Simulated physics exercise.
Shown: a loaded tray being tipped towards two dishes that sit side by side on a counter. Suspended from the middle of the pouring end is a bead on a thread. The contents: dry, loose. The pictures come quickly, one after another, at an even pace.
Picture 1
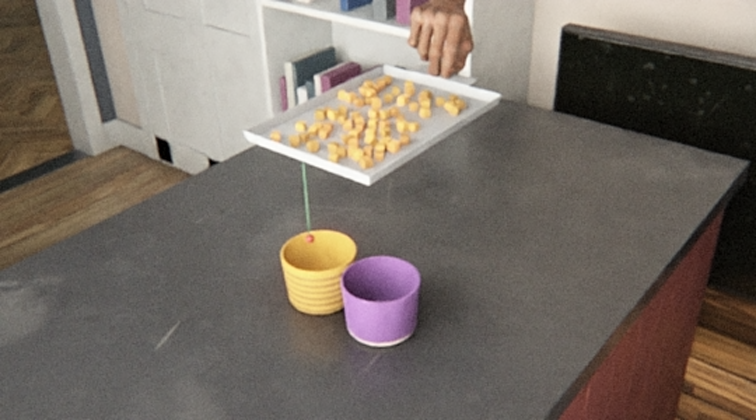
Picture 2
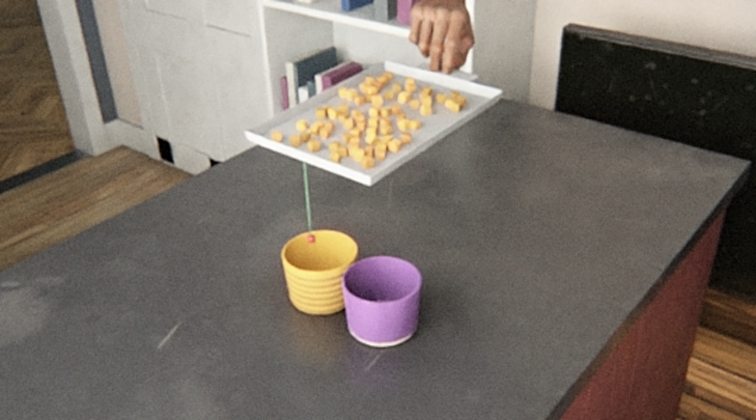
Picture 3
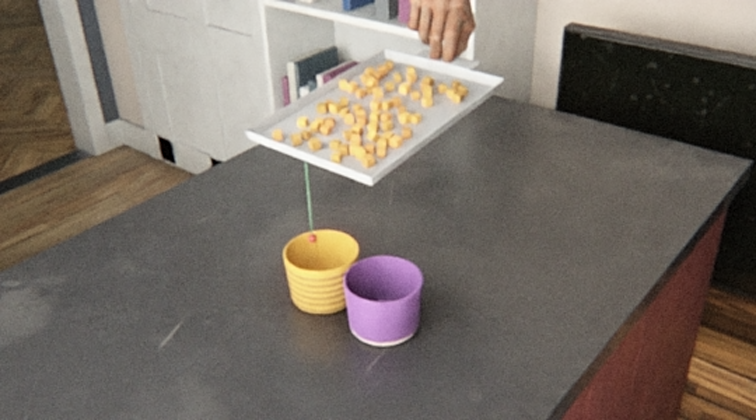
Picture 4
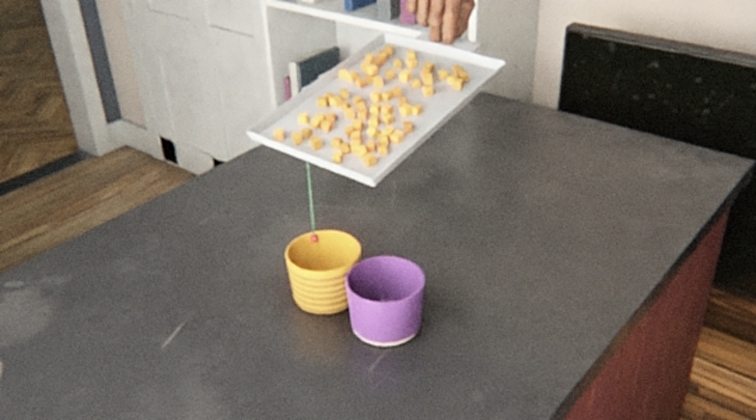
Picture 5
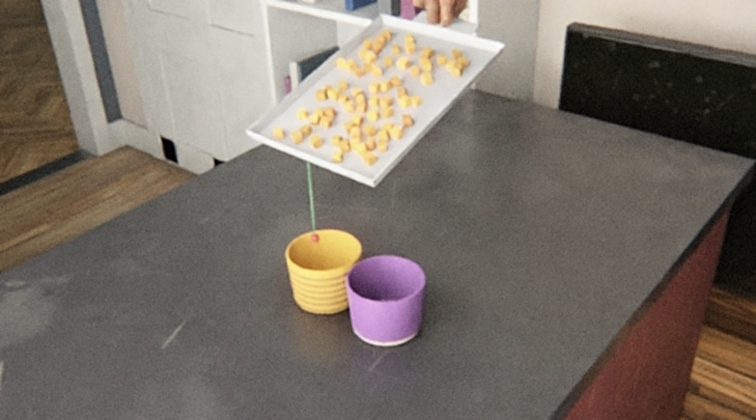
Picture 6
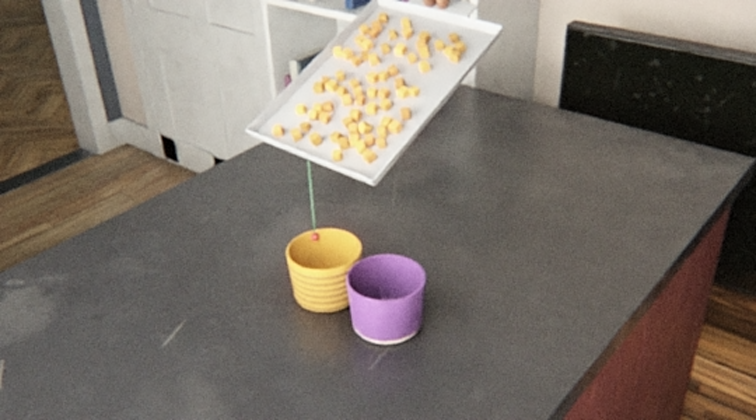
A white tray scattered with golden croutons hangs above a grey counter, its near edge over a yellow dish and a purple one, a red bead dangling on a green thread. A hand raises the far end, slightly at first, then steeply, while the croutons stay spread across the tray.
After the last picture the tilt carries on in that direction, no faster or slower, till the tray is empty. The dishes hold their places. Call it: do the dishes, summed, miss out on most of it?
Yes, most of it misses them.
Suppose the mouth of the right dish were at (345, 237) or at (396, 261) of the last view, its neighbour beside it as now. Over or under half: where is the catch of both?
Well, it comes to a lesser portion at first and a lesser portion after that.
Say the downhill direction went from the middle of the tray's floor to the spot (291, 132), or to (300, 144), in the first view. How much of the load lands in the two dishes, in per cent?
Around 0 per cent first, around 10 per cent next.
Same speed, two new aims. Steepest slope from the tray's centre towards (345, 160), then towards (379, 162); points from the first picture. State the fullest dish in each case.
One: Right. Two: The right-hand dish.
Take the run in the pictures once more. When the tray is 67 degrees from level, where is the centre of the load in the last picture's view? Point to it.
The centre of the load shows up near (320, 146) in the last view.
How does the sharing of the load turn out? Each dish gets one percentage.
I'd say the left dish holds some 10 % and the right dish some 20 %.
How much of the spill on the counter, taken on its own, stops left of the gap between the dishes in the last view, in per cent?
100 %, roughly.
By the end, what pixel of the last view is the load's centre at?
Somewhere around (285, 329) in the final view.
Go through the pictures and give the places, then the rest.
Corners of the pouring end near (248, 131) and (369, 174), level; middle of the load near (373, 124), croutons; left dish near (295, 286); right dish near (357, 317); bead on its thread near (310, 239), in the first picture.
Corners of the pouring end near (249, 131) and (370, 174), level; middle of the load near (374, 122), in the second picture.
Corners of the pouring end near (250, 130) and (370, 175), tipped barely, level across its low end; middle of the load near (375, 116), in the third picture.
Corners of the pouring end near (251, 130) and (372, 176), tipped a little, level across its low end; middle of the load near (376, 109), in the fourth picture.
Corners of the pouring end near (250, 130) and (372, 178), tipped clearly, level across its low end; middle of the load near (375, 101), in the fifth picture.
Corners of the pouring end near (250, 129) and (372, 178), tipped clearly, level across its low end; middle of the load near (373, 93); left dish near (300, 285); right dish near (362, 315), in the sixth picture.
Shortly afterwards, tray tipped steeply; all but a few on the tray; a little in the air.
Next, tray tipped past a quarter turn; near half on the tray; only a few in the right dish; near a quarter outside both; near a quarter in the air.
Some moments later, tray tipped past a quarter turn; near a quarter in the right dish; a little in the left dish; the bulk outside both.
In the end, tray tipped past a quarter turn; near a quarter in the right dish; a little in the left dish; the bulk outside both.
